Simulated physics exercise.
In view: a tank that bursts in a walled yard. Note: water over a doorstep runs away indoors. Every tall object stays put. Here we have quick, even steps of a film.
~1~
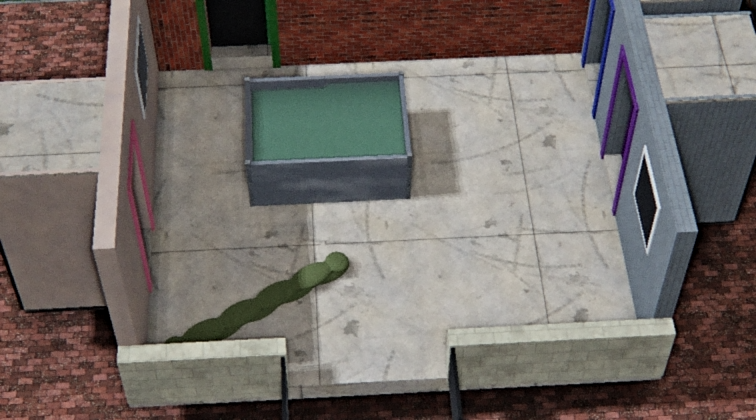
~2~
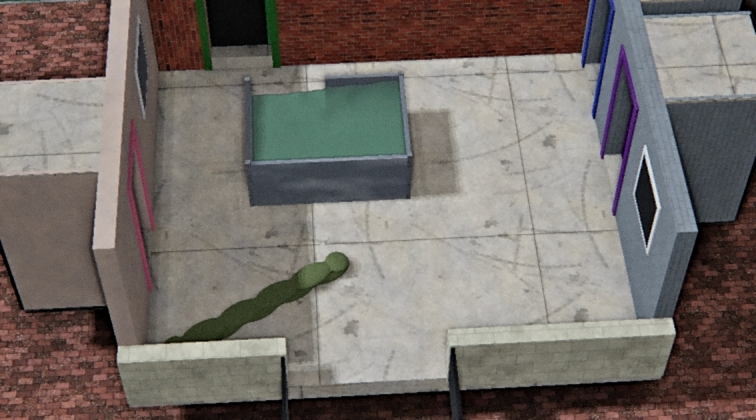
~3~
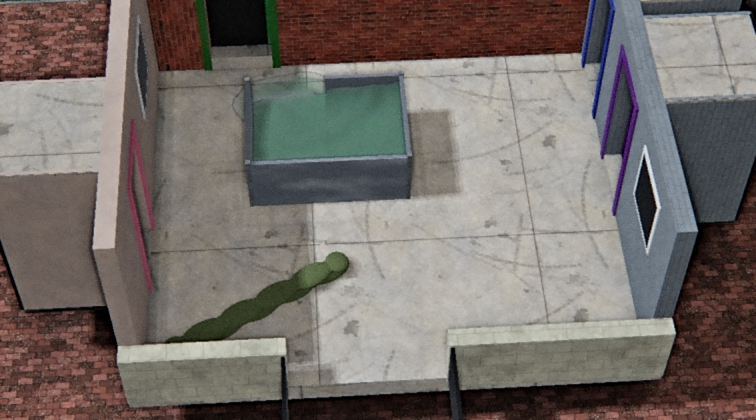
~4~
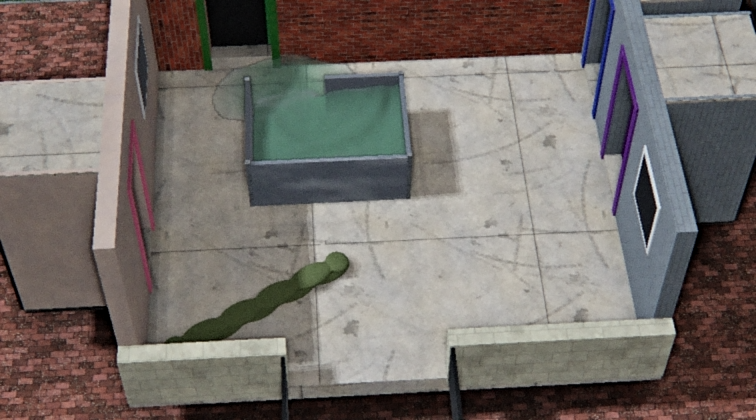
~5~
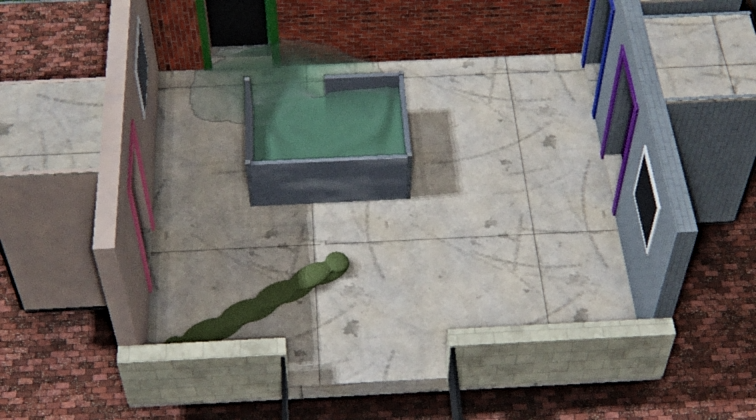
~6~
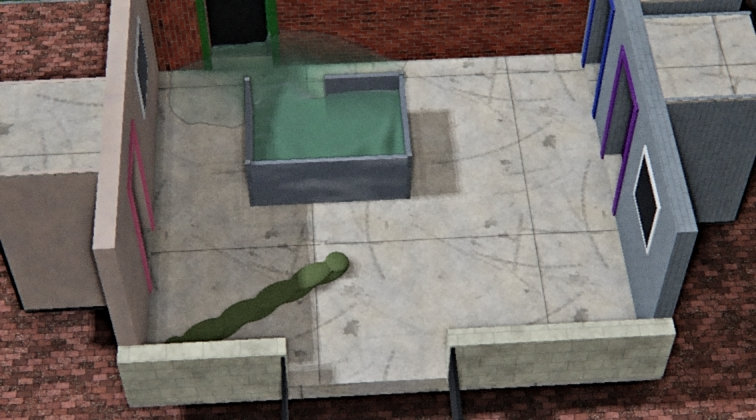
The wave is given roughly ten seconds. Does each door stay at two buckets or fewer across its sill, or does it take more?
One by one: The pink door goes beyond what's allowed there. The green door goes beyond what's allowed there. The purple door stays inside what's allowed there. The blue door goes beyond what's allowed there.
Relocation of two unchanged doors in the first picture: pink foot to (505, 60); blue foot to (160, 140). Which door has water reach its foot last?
Result: The purple-painted one.
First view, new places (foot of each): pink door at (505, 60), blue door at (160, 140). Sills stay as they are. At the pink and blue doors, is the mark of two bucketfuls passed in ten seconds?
Pink door stays within the limit; blue door exceeds the limit.
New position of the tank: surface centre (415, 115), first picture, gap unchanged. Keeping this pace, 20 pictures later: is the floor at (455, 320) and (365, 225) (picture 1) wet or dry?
Unflooded, then unflooded.
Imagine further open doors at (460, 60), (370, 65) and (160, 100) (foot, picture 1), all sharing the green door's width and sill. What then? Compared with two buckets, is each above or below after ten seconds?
Well, the first is below the limit, the next is below the limit, and the last is above the limit.
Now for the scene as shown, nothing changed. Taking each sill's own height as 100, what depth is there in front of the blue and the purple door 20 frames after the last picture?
Some 170 percent and then some 80 percent.
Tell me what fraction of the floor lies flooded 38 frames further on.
My best guess is some 90 %.
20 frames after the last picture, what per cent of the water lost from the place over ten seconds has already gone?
60 per cent.
A moment on, water covers 20 % of the floor; the pink door not reached, the green door far over two buckets in, the purple door not reached, the blue door not reached.
Next, water covers 40 % of the floor; the pink door wet at the sill, nothing in, the green door far over two buckets in, the purple door not reached, the blue door under two buckets in.
Then, water covers 55 % of the floor; the pink door wet at the sill, nothing in, the green door far over two buckets in, the purple door wet at the sill, nothing in, the blue door over two buckets in.
Later, water covers 90 % of the floor; the pink door under two buckets in, the green door far over two buckets in, the purple door wet at the sill, nothing in, the blue door over two buckets in.
In the end, water covers 95 % of the floor; the pink door over two buckets in, the green door far over two buckets in, the purple door wet at the sill, nothing in, the blue door over two buckets in.
